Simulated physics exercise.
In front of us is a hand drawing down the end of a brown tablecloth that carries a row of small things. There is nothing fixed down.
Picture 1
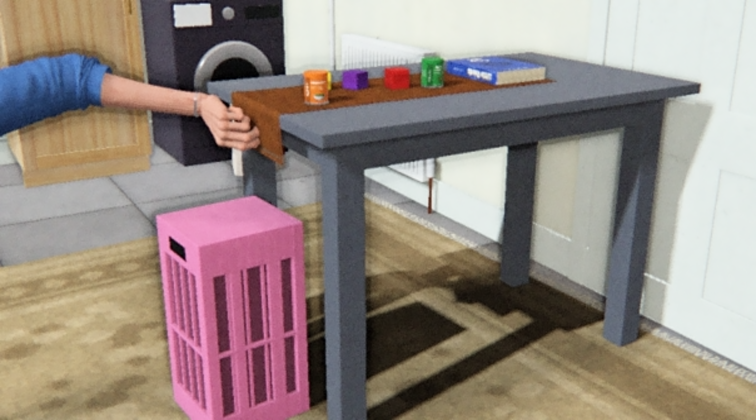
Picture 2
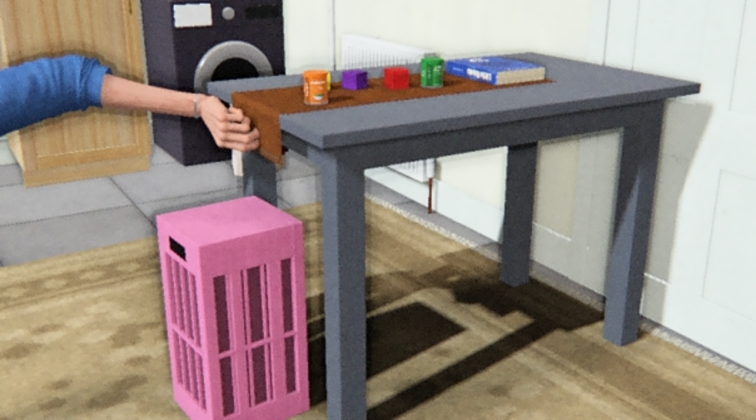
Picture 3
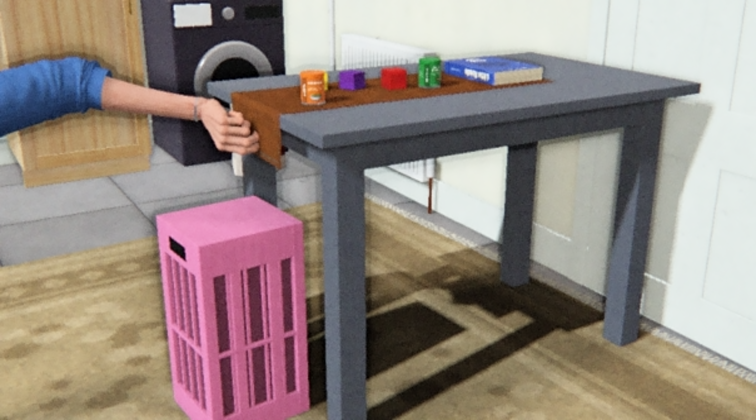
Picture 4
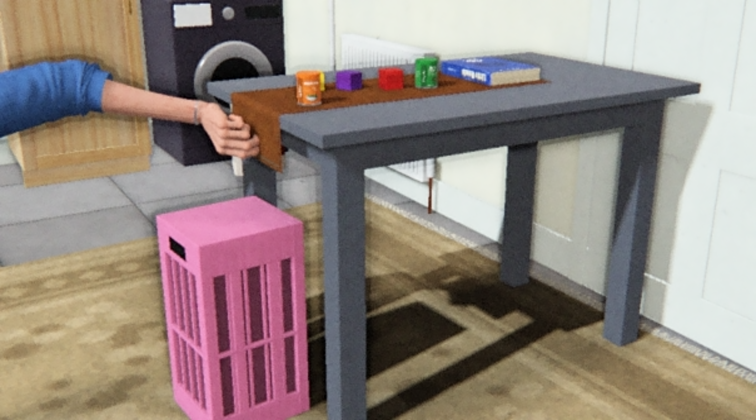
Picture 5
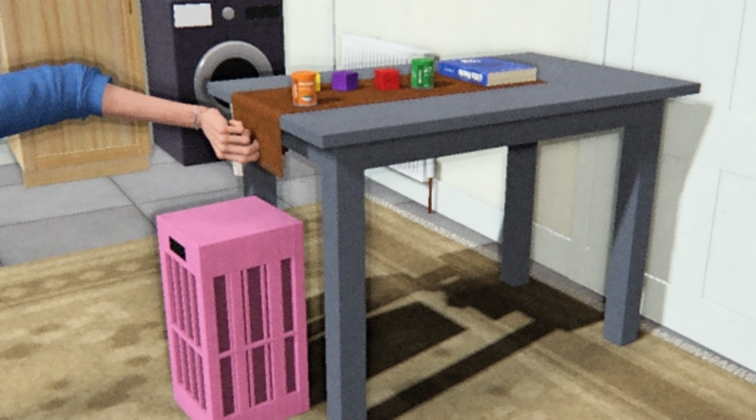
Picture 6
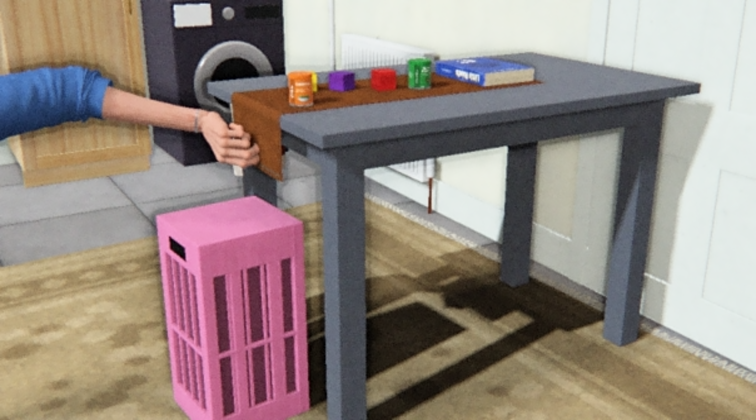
In a room with a patterned rug and a dark washing machine behind, a fixed view looks slightly down on a grey table. A brown cloth on it carries an orange can, yellow, purple and red cubes, a green can and a blue book, with a pink crate below left. A blue-sleeved arm at left slowly draws the cloth's end down, and the objects slide slightly left together.
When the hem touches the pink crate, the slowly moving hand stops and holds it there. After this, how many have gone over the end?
One comes down.
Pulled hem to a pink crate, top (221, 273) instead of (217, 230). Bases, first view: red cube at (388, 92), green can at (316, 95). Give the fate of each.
Red cube stays, green can is gone.
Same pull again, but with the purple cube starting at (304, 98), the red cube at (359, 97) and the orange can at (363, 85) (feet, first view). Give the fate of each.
Purple cube: Gone off. Red cube: Still up. Orange can: Still up.
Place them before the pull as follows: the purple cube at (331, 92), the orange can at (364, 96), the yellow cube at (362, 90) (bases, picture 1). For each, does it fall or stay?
Purple cube: Still up. Orange can: Still up. Yellow cube: Still up.
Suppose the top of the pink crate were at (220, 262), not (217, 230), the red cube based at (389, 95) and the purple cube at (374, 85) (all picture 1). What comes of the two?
Result: Red cube still there, purple cube still there.
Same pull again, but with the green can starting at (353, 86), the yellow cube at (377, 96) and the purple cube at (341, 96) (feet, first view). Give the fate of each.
So the green can stays aboard, the yellow cube stays aboard, and the purple cube stays aboard.
Early on, hem on the crate; all still up.
Midway, hem on the crate; orange can gone.
Finally, hem on the crate; orange can gone. The answer is one.
